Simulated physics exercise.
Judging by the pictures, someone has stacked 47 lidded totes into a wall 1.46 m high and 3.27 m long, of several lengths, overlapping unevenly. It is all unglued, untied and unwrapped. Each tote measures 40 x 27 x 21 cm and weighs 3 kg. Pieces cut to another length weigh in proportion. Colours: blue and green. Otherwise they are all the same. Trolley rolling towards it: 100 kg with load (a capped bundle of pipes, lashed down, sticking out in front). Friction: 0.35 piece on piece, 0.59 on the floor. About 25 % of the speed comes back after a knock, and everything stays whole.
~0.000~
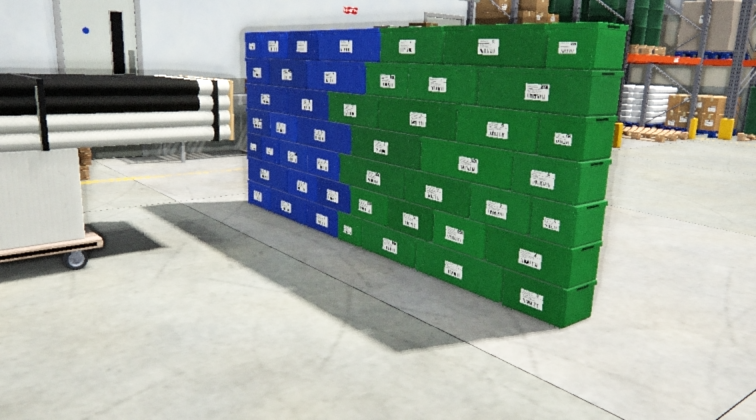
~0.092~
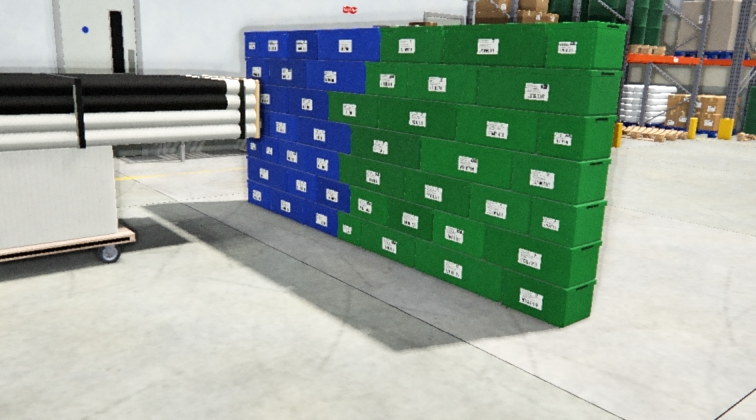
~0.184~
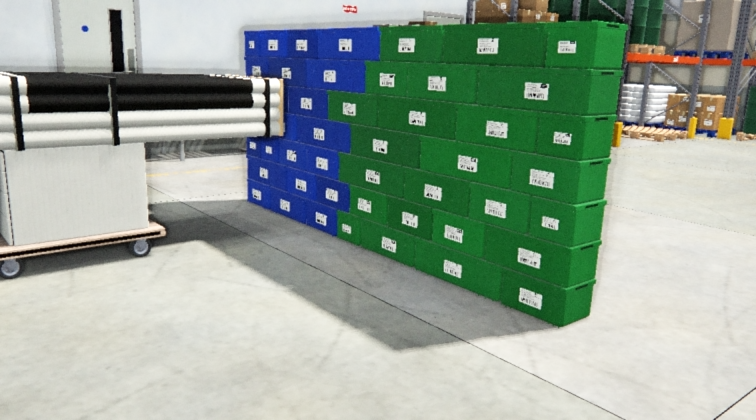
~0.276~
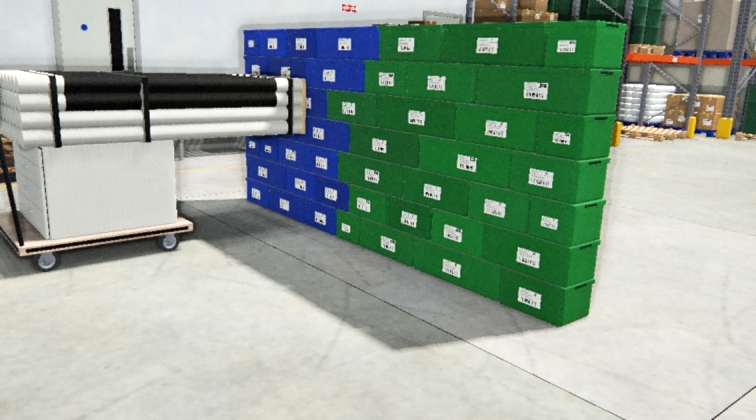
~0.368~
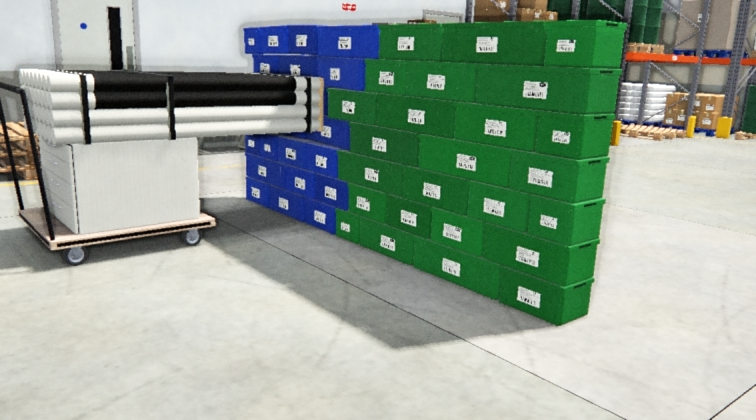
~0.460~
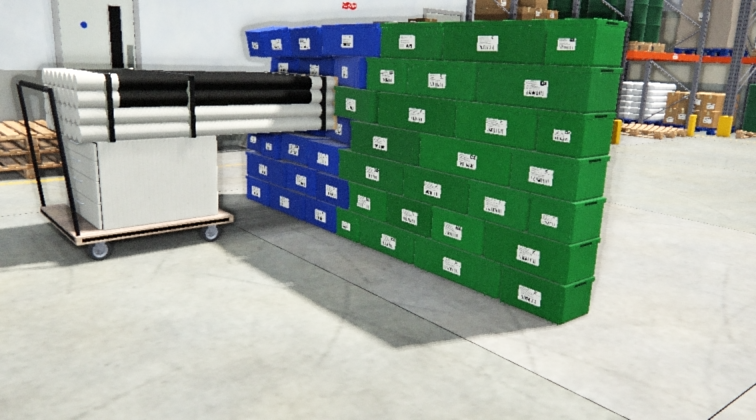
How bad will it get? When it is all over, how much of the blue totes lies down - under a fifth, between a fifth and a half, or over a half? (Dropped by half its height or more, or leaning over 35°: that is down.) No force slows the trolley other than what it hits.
Down at the end: Over a half.
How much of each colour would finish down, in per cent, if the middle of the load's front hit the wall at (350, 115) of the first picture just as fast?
The green ones would be 30 per cent down and the blue ones 30 per cent.
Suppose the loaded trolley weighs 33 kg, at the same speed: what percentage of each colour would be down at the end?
For green it's 10, for blue it's 80 in a hundred.
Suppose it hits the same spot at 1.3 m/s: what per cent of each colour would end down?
You'd end up with green at 10 per cent down and blue at 80 per cent.
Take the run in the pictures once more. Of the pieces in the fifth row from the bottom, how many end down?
The number that finish down is 3.
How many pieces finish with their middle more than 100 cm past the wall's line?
I'd put it near 6.
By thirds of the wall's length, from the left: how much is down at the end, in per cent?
Left third 60 per cent, middle 40 per cent, right 0 per cent.
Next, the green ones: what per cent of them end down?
Green: 10%.
By 0.78 s, load 61 cm past the wall's line, still rolling; 8 of the 22 blue totes down (8 of 47 in all colours); top blue tote on its side.
By 1.32 s, load 1.07 m past the wall's line, still rolling; 14 of the 22 blue totes down (17 of 47 in all colours); top blue tote upside down.
When it is over (3.0 s), load 1.11 m past the wall's line, stopped; 14 of the 22 blue totes down (17 of 47 in all colours); top blue tote upside down; top green tote unmoved. That is 64 per cent. In pixels of the last frame, middles, top blue tote near (284, 176), top green tote near (505, 43).
